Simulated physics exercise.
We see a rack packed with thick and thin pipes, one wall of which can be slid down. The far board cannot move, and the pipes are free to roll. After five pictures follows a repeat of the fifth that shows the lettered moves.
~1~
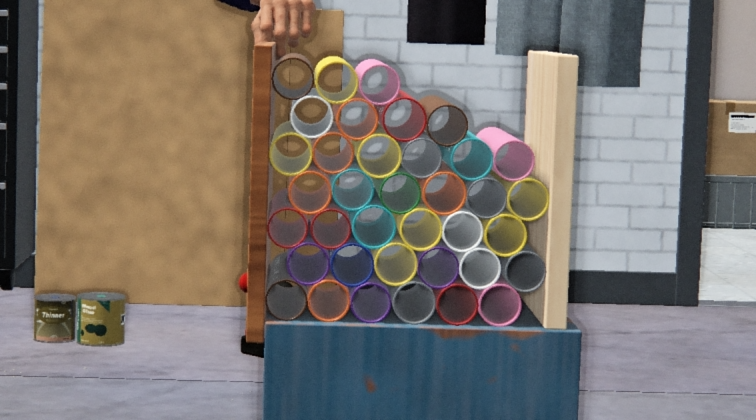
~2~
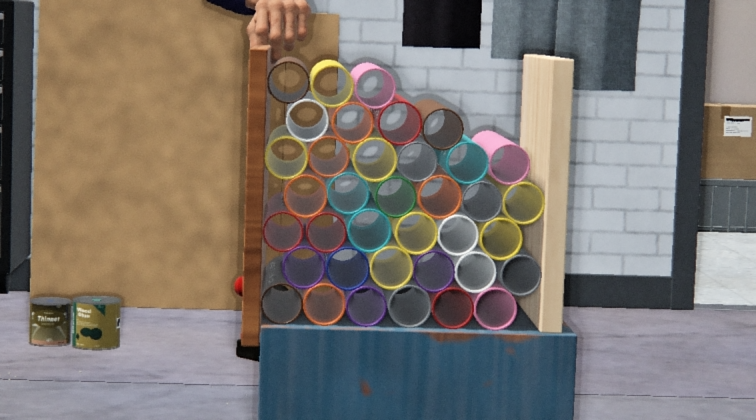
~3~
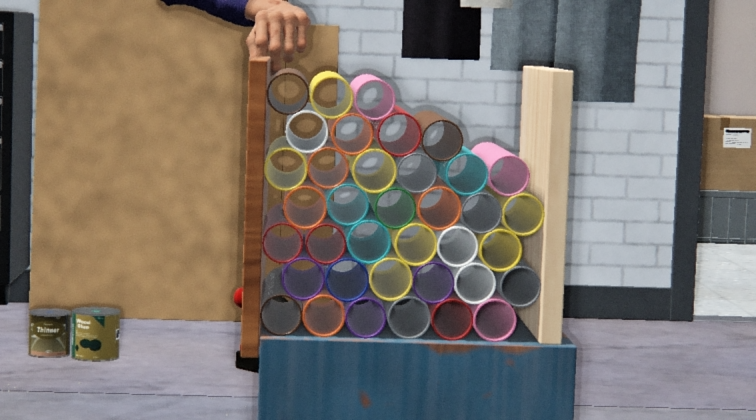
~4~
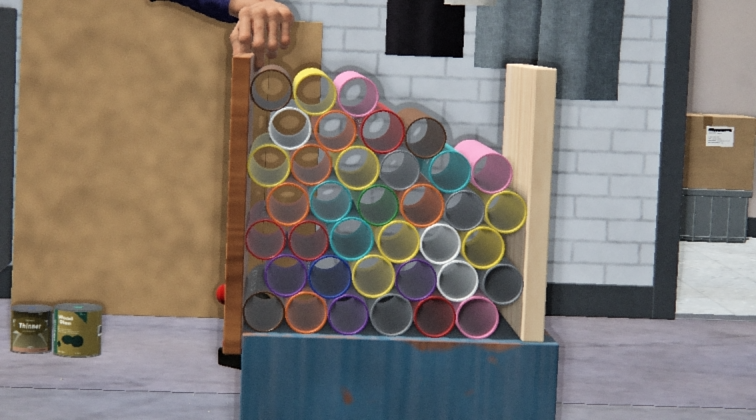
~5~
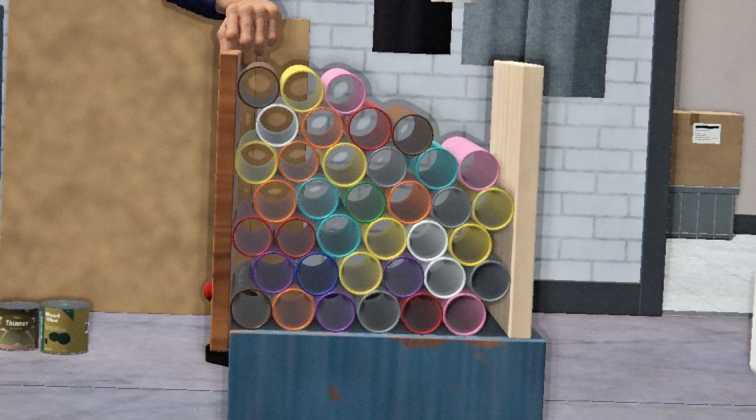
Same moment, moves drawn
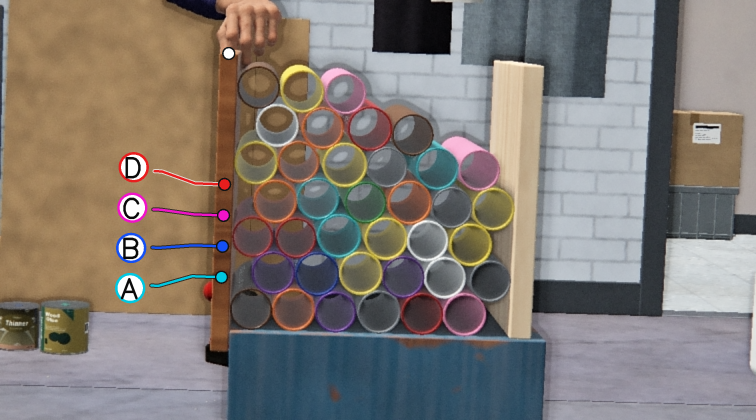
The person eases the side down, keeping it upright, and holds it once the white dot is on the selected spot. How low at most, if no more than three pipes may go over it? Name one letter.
Lower it to D and no more.
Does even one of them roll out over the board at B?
At B: Yes.
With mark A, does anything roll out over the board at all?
Yes.
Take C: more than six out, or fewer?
At C, fewer than six.
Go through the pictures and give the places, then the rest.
Side board (263, 181); a brown pipe (286, 300); a pink pipe (500, 305), in the first frame.
A pink pipe (496, 309); a red pipe (283, 232), in the second frame.
An orange pipe (305, 208); a turquoise pipe (348, 205), in the third frame.
A yellow pipe (357, 168); an orange pipe (335, 131), in the fourth frame.
A yellow pipe (303, 91); side board (228, 190); a brown pipe (251, 309), in the fifth frame.
On the copy, A at (222, 277); B at (223, 247); C at (224, 215); D at (225, 184); the white dot at (229, 53).
On D. First, top of the board (236, 114).
Then, top of the board (234, 181).
Finally, top of the board (234, 184), one out over the board.
By contrast, A more than three out over the board; B four out over the board; C four out over the board.
